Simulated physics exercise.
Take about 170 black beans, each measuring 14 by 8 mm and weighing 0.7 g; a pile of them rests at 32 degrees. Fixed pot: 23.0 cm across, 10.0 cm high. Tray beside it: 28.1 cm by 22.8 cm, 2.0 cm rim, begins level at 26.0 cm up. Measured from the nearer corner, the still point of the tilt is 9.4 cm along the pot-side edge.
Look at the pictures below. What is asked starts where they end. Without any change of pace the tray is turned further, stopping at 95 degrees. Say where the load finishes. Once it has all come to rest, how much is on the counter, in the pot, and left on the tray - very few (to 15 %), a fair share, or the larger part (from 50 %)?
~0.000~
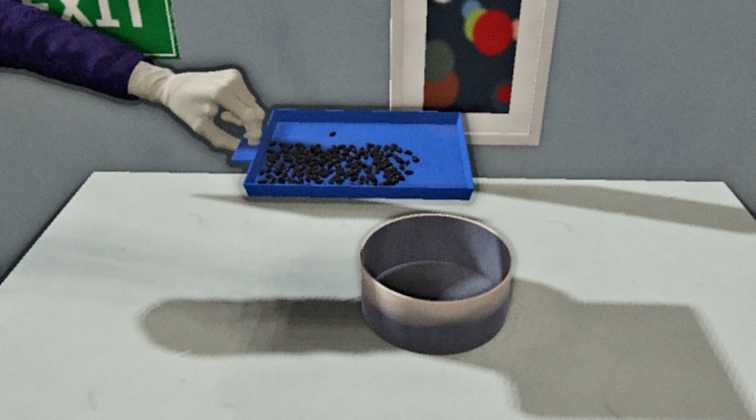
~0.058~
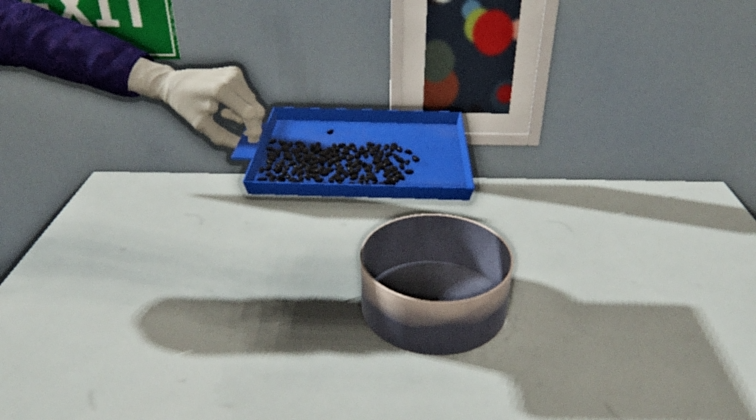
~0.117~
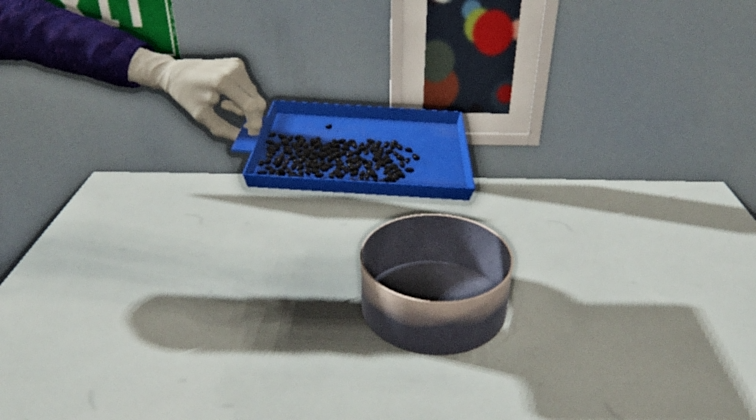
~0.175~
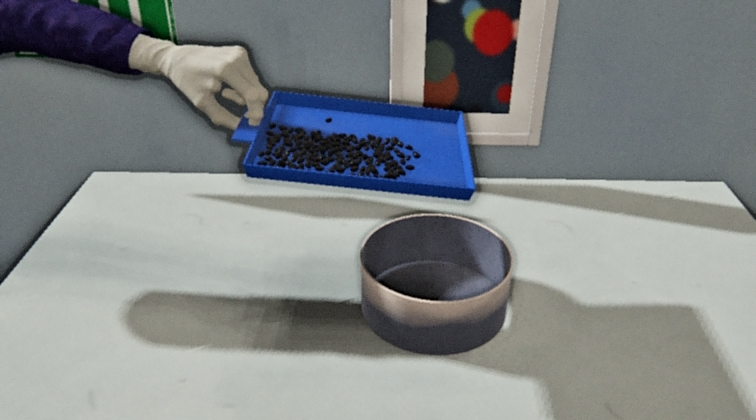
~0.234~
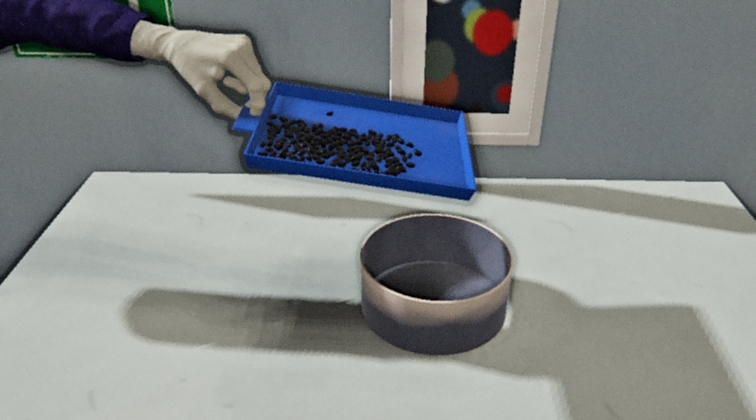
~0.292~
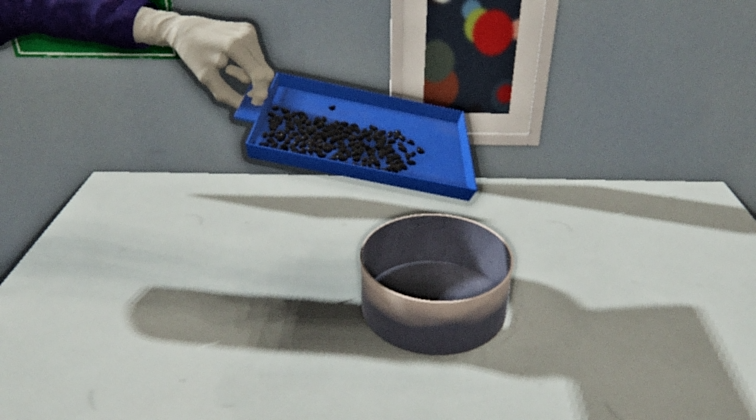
After it settles. Counter - a fair share, pot - the larger part, tray - very few.
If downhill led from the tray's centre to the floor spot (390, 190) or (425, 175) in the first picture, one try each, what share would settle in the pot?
First try: About 60 percent; second try: About 40 percent.
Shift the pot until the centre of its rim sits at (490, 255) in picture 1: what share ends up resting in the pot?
With the pot there, close to 95 per cent.
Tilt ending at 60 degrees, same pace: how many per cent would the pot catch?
That comes out at some 10 per cent.
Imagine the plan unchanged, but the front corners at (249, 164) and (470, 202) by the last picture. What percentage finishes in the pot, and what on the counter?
Split: Pot = 65, counter = 35.
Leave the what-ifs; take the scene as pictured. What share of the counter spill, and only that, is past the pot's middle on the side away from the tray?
Some 90 per cent of the spill lies beyond the centre.
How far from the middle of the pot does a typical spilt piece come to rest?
30 cm.
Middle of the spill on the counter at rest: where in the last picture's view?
The spill is centred close to (604, 360).
Then, at 1.05 s, tilt 51 degrees; the tray holds 95 %, the pot 0 %.
After 1.55 s, tilt 77 degrees; the tray holds 80 %, the pot 10 %.
Then, at 2.12 s, tilt 95 degrees; the tray holds 5 %, the pot 45 %.
By 3.3 s all is still; counter 40 %, pot 60 %, tray 0 %.
